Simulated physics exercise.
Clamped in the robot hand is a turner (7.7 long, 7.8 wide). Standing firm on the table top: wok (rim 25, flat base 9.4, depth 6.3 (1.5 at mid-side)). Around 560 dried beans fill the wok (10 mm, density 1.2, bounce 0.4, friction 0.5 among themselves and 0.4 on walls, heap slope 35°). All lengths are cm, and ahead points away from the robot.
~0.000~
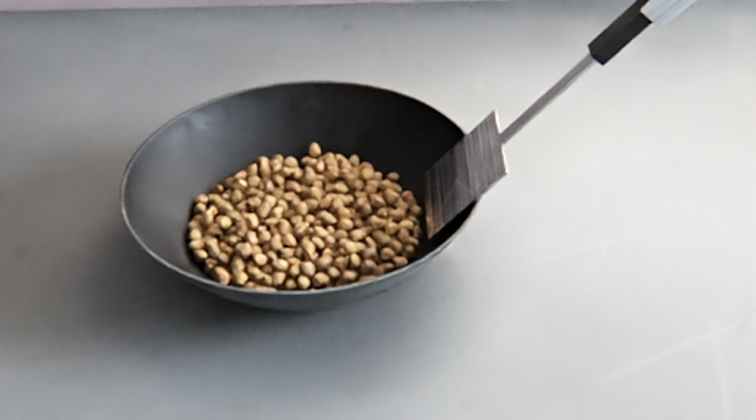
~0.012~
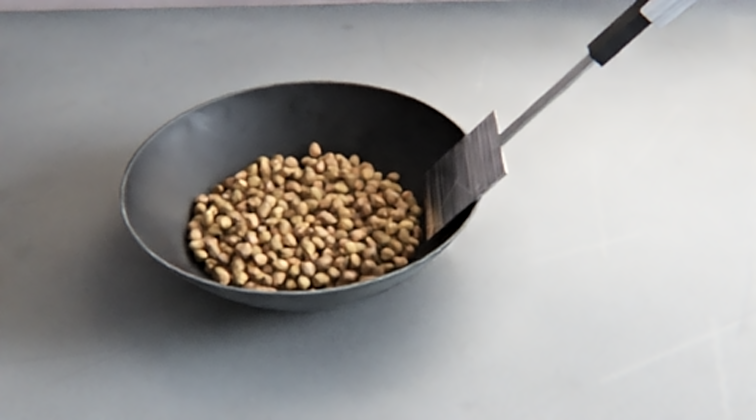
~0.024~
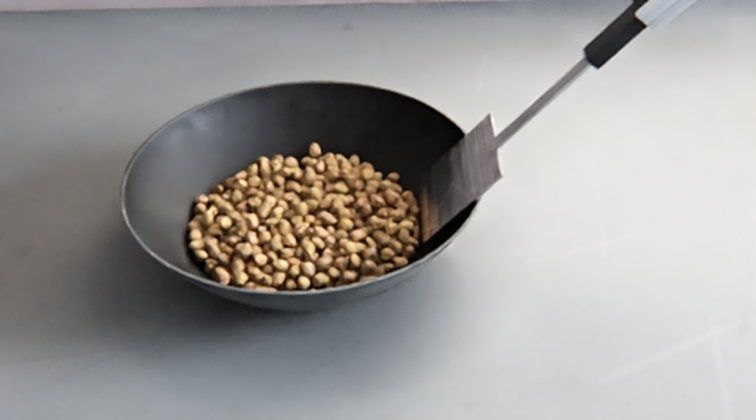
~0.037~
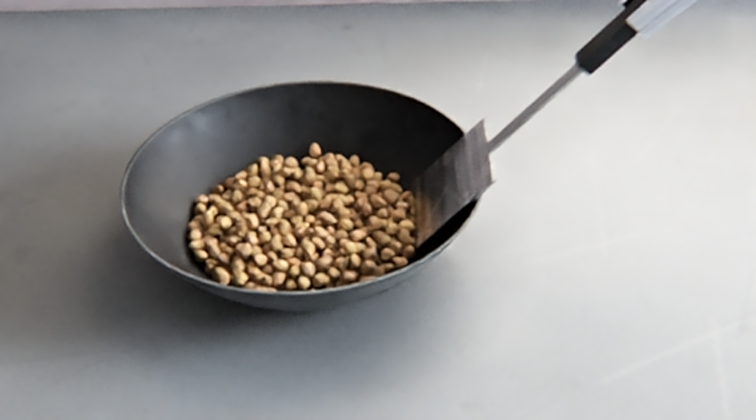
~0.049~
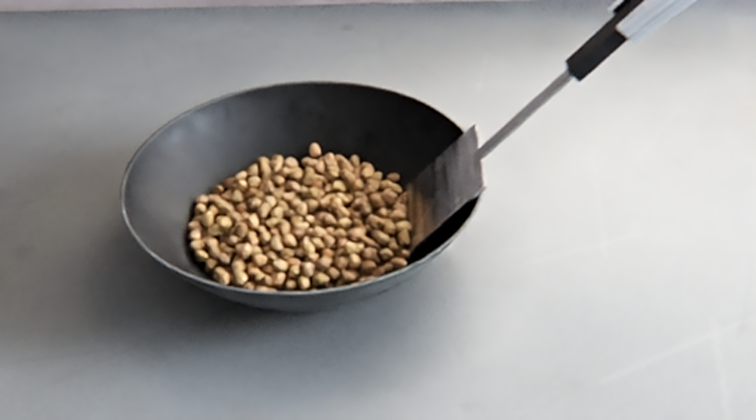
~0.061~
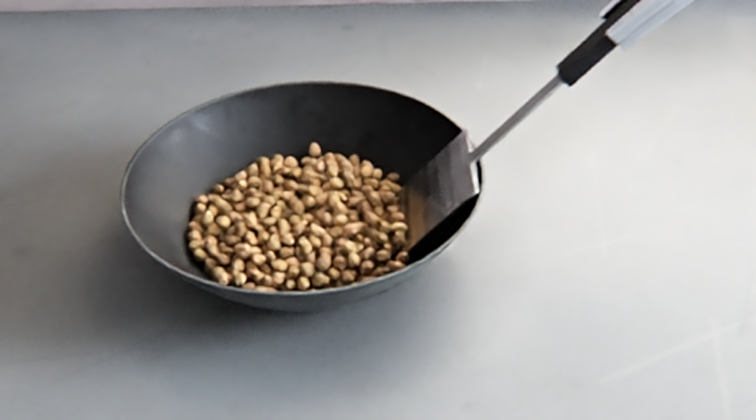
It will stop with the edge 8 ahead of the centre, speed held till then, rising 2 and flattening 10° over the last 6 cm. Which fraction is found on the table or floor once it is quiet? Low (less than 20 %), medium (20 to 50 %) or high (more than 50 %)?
Answer: Low; less than 20 % of the dried beans finish on the table or floor.
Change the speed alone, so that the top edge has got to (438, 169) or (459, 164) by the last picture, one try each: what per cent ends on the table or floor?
About 40 and 20 per cent.
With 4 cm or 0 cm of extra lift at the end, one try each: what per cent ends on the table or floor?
About 10 and 10 per cent.
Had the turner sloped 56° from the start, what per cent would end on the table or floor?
Then about 15 per cent.
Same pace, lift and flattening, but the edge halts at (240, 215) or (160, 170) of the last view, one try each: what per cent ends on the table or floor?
About 0 and 35 per cent.
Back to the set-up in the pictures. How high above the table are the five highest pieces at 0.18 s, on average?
Some 4 cm.
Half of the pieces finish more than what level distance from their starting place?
Roughly 5 cm.
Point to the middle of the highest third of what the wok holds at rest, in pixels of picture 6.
Near (186, 196).
After 0.18 s, sloping 48°, highest piece 5 above the table; 565 in the wok.
After 0.29 s, sloping 44°, highest piece 7 above the table; 565 in the wok.
After 0.55 s, sloping 38°, highest piece 7 above the table; 494 in the wok, 66 on the table or floor, 5 on the blade or in flight.
After 1.60 s, sloping 38°, highest piece 7 above the table; 494 in the wok, 71 on the table or floor.
In the end, 494 in the wok, 71 on the table or floor. That is 13 % on the table or floor.
